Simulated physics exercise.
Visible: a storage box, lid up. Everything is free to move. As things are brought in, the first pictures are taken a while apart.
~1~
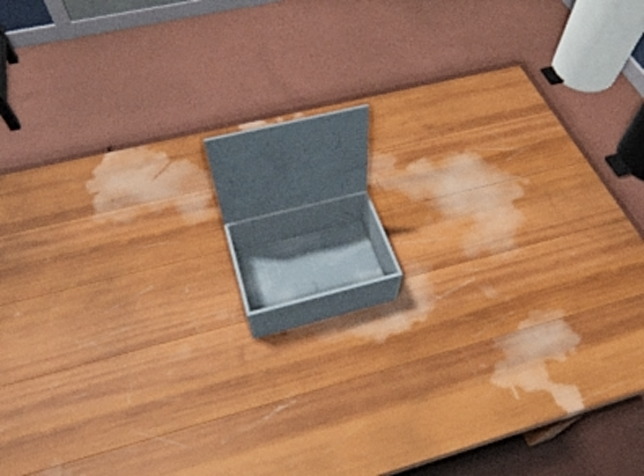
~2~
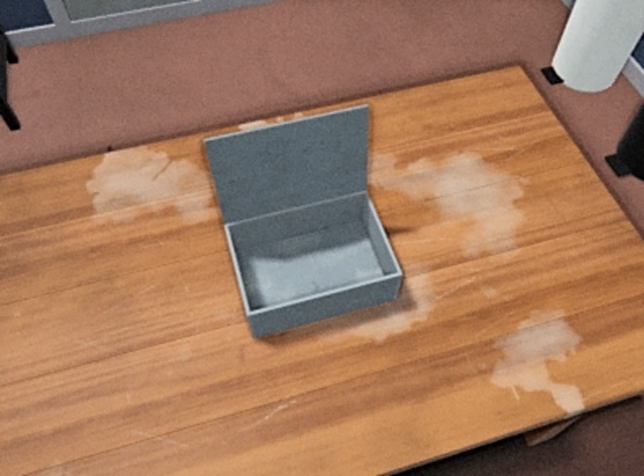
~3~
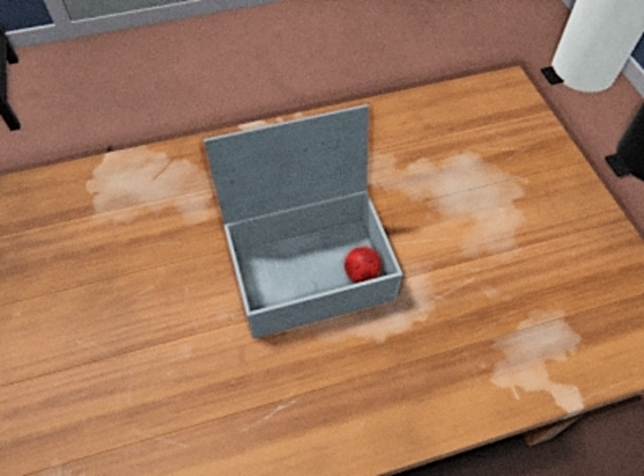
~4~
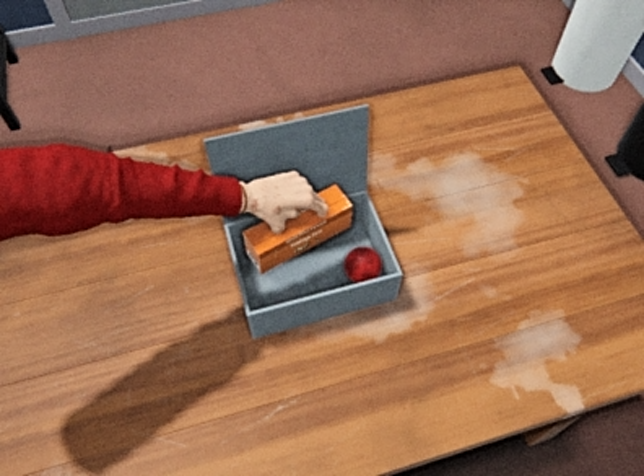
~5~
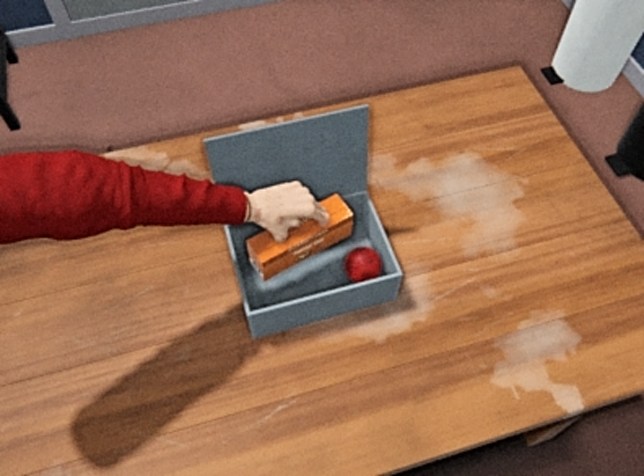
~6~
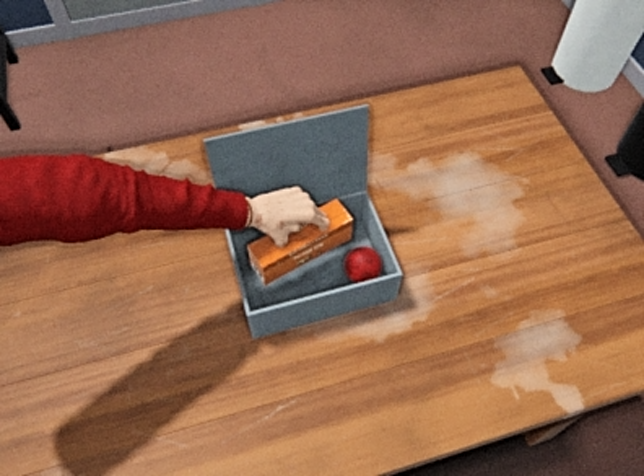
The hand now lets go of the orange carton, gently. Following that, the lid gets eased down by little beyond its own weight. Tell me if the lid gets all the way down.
It does.
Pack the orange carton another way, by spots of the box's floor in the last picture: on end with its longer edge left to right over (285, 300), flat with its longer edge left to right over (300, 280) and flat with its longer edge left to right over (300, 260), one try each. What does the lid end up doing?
Well, first time it won't go down, second time it goes down fine, and third time it goes down fine.
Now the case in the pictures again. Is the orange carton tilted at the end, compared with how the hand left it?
Well, the orange carton stays just as set.
Then, 1.20 s past the last view, lid starting down; orange carton displaced a little near (302, 263).
Then, 1.90 s past the last view, lid 38° above the rim; orange carton displaced a little near (302, 263).
Finally, lid shut; moved from the start, orange carton; red ball still in place. Final places as the last picture's camera would see them, orange carton near (302, 263).
